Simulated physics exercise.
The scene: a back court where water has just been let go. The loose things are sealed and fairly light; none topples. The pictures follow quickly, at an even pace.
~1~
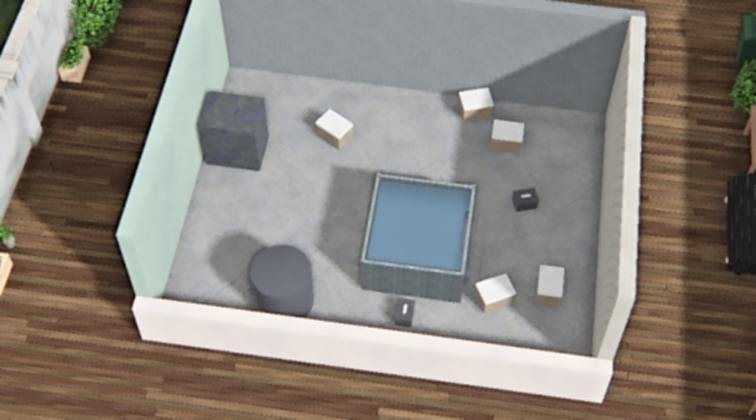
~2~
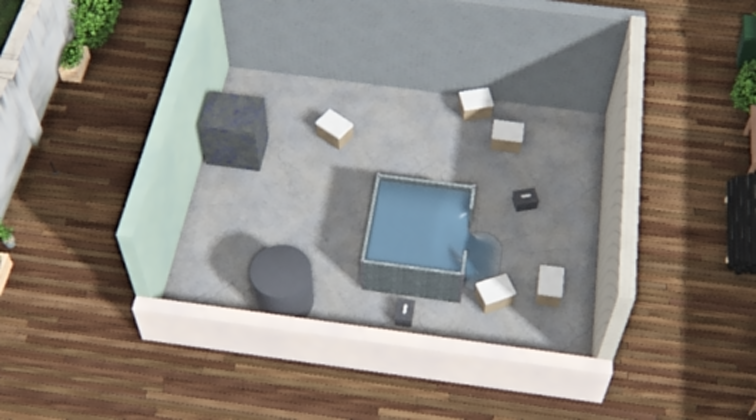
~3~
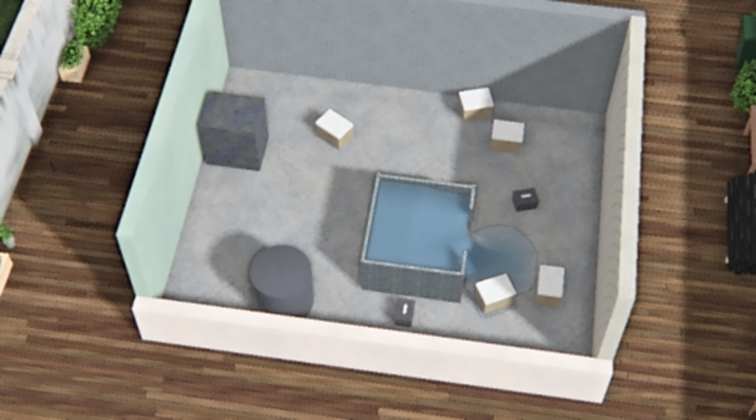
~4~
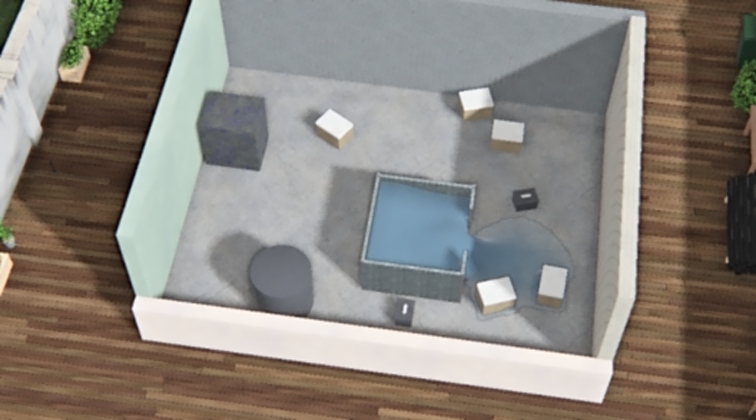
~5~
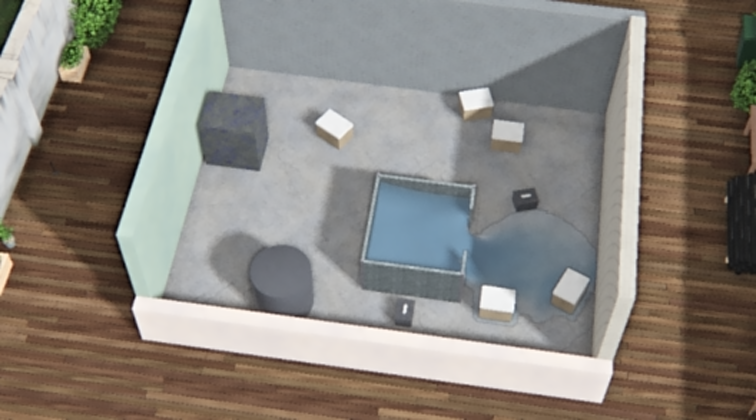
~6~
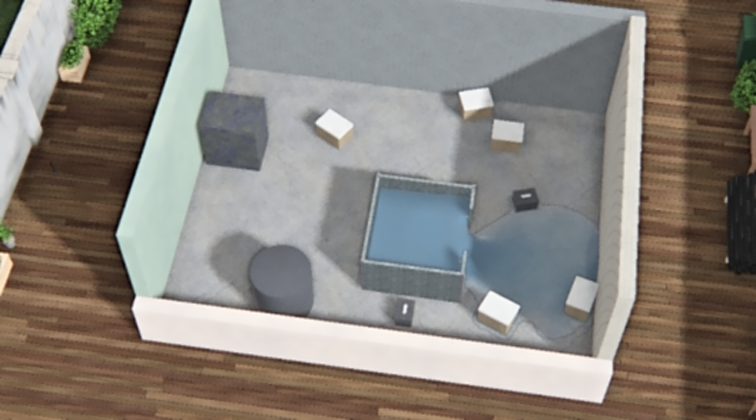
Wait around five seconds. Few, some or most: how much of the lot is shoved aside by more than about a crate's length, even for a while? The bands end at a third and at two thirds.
It is at least two thirds.
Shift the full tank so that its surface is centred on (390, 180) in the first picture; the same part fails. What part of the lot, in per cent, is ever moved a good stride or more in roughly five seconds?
Near 90 in a hundred.
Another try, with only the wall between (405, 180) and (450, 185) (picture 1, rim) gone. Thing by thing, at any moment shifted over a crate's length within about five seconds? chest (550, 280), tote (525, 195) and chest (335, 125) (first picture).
In that order: Swept aside, not that far, short of that.
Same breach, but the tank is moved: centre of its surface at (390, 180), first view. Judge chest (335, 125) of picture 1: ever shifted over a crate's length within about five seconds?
For that one: Short of that.
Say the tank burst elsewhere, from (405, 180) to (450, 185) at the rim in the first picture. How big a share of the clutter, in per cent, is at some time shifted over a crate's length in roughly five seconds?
Near 40 in a hundred.
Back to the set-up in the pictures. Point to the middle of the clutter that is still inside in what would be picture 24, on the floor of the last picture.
Around (416, 215).
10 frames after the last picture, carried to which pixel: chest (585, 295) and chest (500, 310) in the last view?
Close to (556, 337) and (470, 319).
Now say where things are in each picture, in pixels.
In the first frame, a chest at (551, 280) rests on the ground; a chest at (496, 288) rests on the ground; 0 of 7 have shifted.
In the second frame, a chest at (551, 280), on the bottom; a chest at (496, 288) rests on the ground; 0 of 7 have shifted.
In the third frame, a chest at (551, 280), on the bottom; a chest at (496, 288), on the bottom; 0 of 7 have shifted.
In the fourth frame, a chest at (553, 281), on the bottom, close to its start; a chest at (496, 290), on the bottom, close to its start; 0 of 7 have shifted.
In the fifth frame, a chest at (571, 285) rests on the ground, a stride from its start; a chest at (498, 298) rests on the ground, close to its start; 2 of 7 have shifted.
In the sixth frame, a chest at (583, 293), on the bottom, a stride from its start; a chest at (499, 308), on the bottom, a stride from its start; 2 of 7 have shifted.
A moment on, 2 of 7 are well off their spots; 1 afloat.
Next, 2 of 7 are well off their spots; 1 afloat.
Later, 4 of 7 are well off their spots; 2 afloat.
In the end, 5 of 7 are well off their spots, and 5 have been at some point; 2 afloat.
